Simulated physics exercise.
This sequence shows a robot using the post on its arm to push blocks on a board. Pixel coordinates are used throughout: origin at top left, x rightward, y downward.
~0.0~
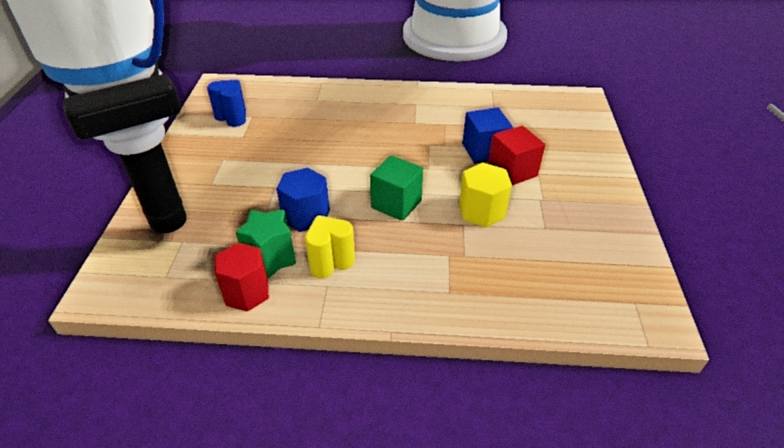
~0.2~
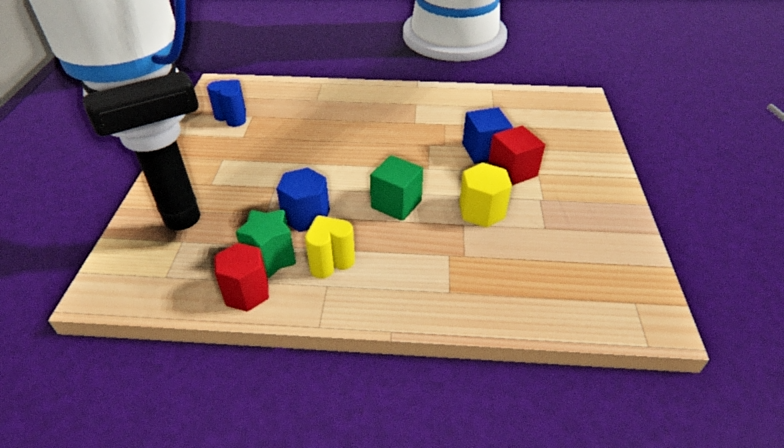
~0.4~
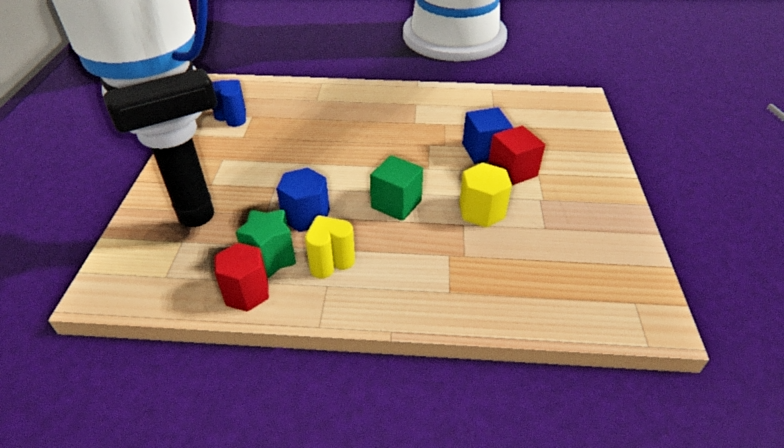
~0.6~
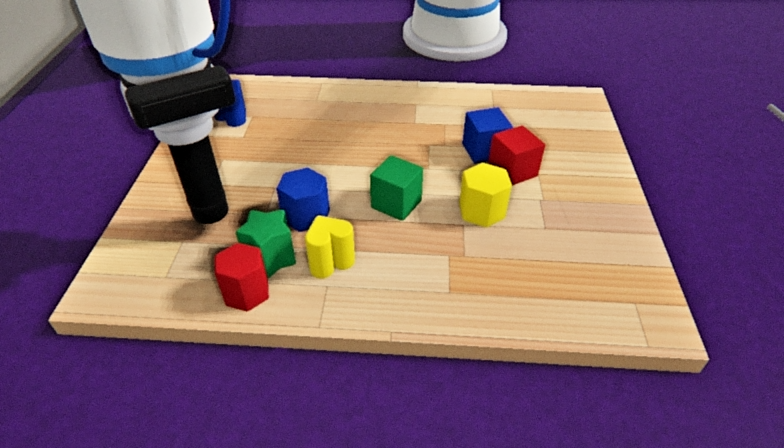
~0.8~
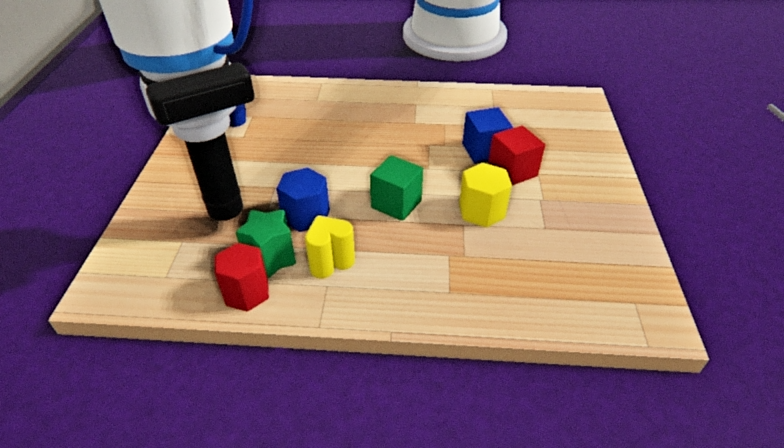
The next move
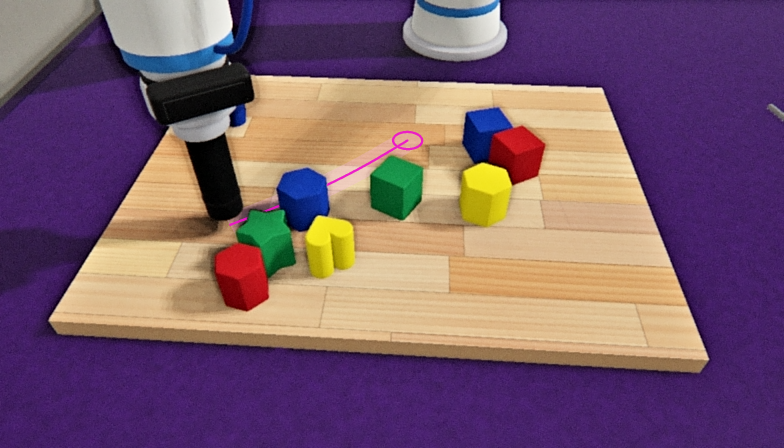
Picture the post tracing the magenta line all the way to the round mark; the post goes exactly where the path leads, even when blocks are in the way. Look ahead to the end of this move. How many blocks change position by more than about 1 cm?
The push will move one block.
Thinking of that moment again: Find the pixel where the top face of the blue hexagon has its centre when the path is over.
The middle of its upper face will lie at (326, 180).
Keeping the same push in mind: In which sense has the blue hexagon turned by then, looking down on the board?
Rotation: Clockwise.
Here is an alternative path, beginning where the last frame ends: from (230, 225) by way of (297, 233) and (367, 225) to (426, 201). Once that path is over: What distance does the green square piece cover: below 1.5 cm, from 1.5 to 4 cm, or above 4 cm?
My prediction: Over 4 cm.
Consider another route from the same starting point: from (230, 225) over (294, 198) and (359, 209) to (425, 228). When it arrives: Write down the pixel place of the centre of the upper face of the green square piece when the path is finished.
The middle of its upper face should be somewhere near (440, 171).
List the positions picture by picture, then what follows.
In the first picture, post's lower end at (169, 222); green star block at (264, 225); blue hexagon at (301, 182).
In the second picture, post at (183, 219); blocks still.
In the third picture, post at (197, 216); blocks still.
In the fourth picture, post at (211, 213); blocks still.
In the fifth picture, post at (226, 210); green star block at (264, 225); blue hexagon at (301, 182).
Drawn move, from (230, 225) by way of (331, 183) to (408, 140).
On the path given first. One third of the way, post at (299, 182); blue hexagon at (324, 180), turned 40° clockwise.
Two thirds of the way, post at (359, 154); blue hexagon at (326, 180), turned 45° clockwise.
At the end, post at (408, 126); green star block still; blue hexagon at (326, 180), turned 45° clockwise.
